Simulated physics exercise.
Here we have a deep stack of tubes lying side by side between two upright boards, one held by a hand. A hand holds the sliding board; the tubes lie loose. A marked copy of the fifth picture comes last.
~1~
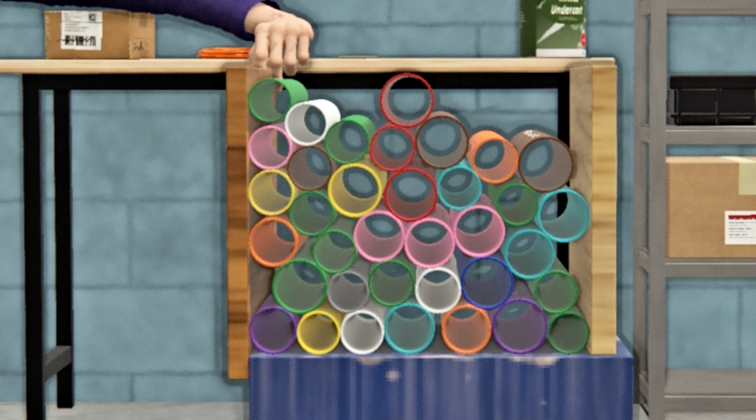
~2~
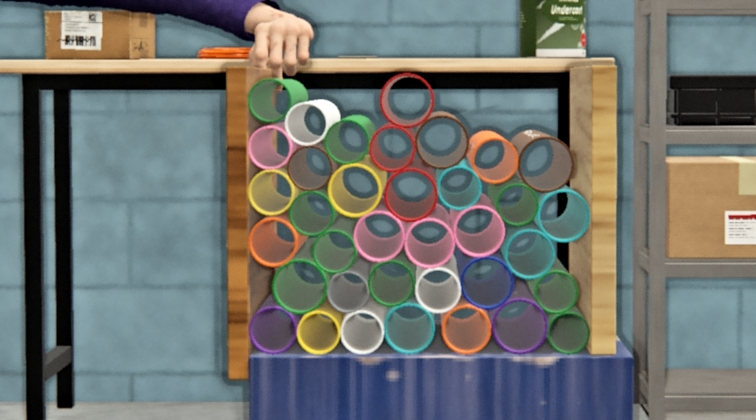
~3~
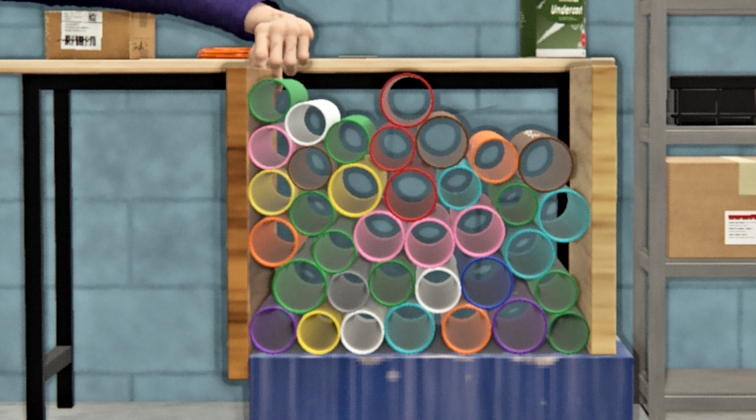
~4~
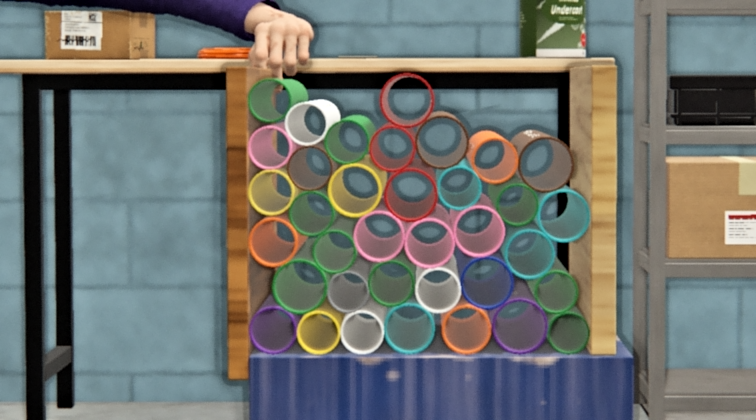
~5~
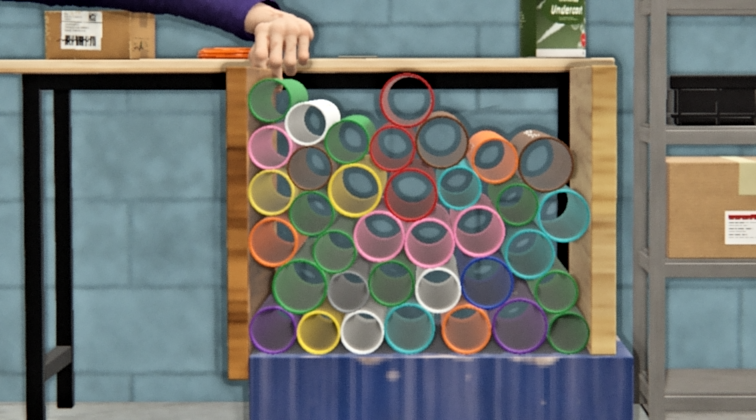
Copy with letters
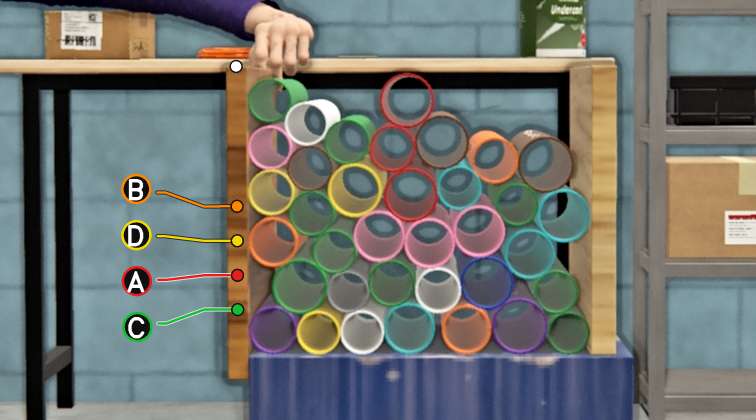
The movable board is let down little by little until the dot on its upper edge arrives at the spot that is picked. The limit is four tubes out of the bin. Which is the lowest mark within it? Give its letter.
Slide it to B.
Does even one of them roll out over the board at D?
At D: Yes.
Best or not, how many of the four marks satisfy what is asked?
One of the four.
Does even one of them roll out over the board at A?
At A: Yes.
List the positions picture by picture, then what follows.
A purple tube (273, 331); a purple tube (520, 327); a green tube (392, 284), in the first frame.
A green tube (392, 284); a pink tube (379, 236), in the second frame.
A yellow tube (271, 192); a brown tube (310, 169), in the third frame.
A red tube (392, 149), in the fourth frame.
Side board (254, 212); a purple tube (273, 331); a purple tube (520, 327), in the fifth frame.
On the marked copy, A at (237, 275); B at (237, 206); C at (238, 310); D at (237, 241); the white dot at (236, 66).
With B. Early on, top of the board (248, 132).
Further on, top of the board (249, 205).
At the end, top of the board (249, 206), three out over the board.
As for the rest, A more than four out over the board; C more than four out over the board; D more than four out over the board.
